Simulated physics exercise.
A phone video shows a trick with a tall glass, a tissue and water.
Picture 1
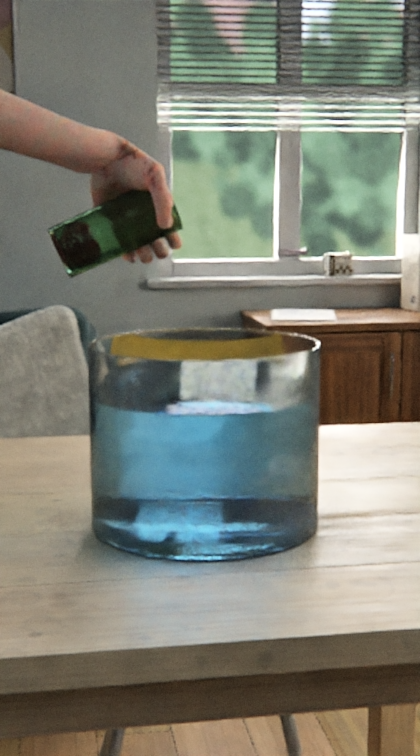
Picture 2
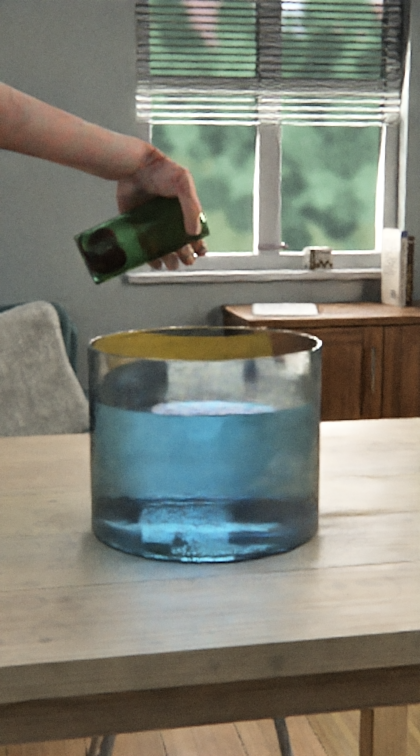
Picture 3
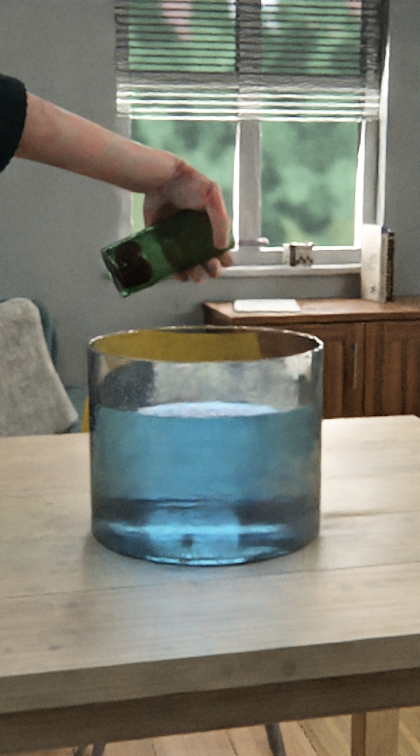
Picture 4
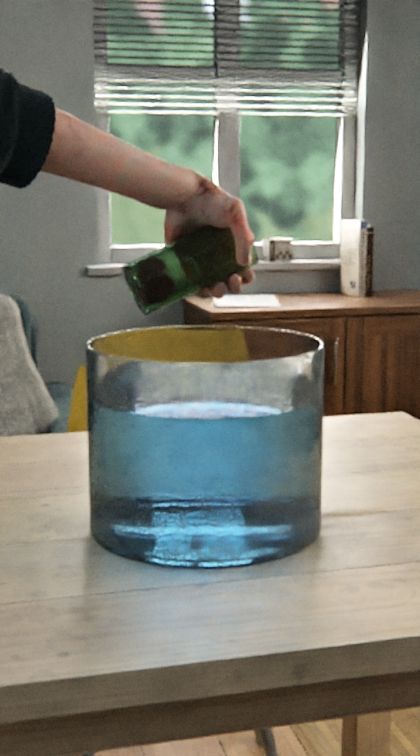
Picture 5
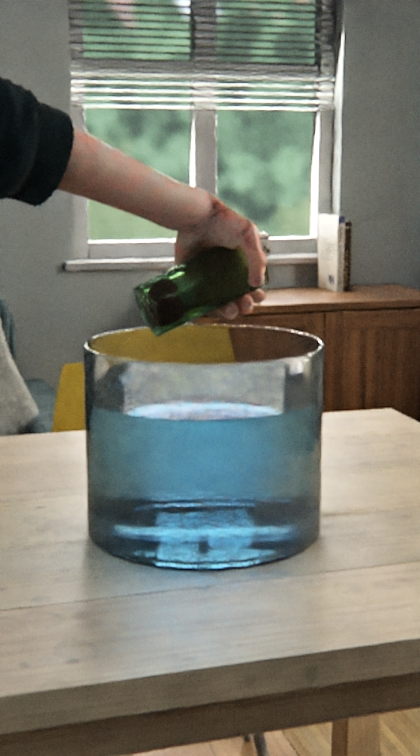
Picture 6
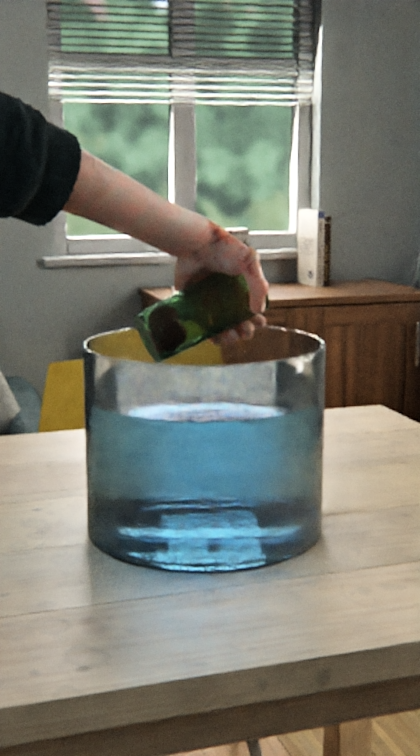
The video shows a hand holding a green tall glass tilted on its side, with something dark inside, above a clear tub of blue water on a wooden table, moving rightward and lowering it toward the water.
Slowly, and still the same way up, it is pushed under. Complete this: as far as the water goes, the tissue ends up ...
... wet.
Shortly, the tall glass enters the water.
Then, water pours in as the air escapes.
At the finish, the tall glass is under, flooded, and the tissue is wet.
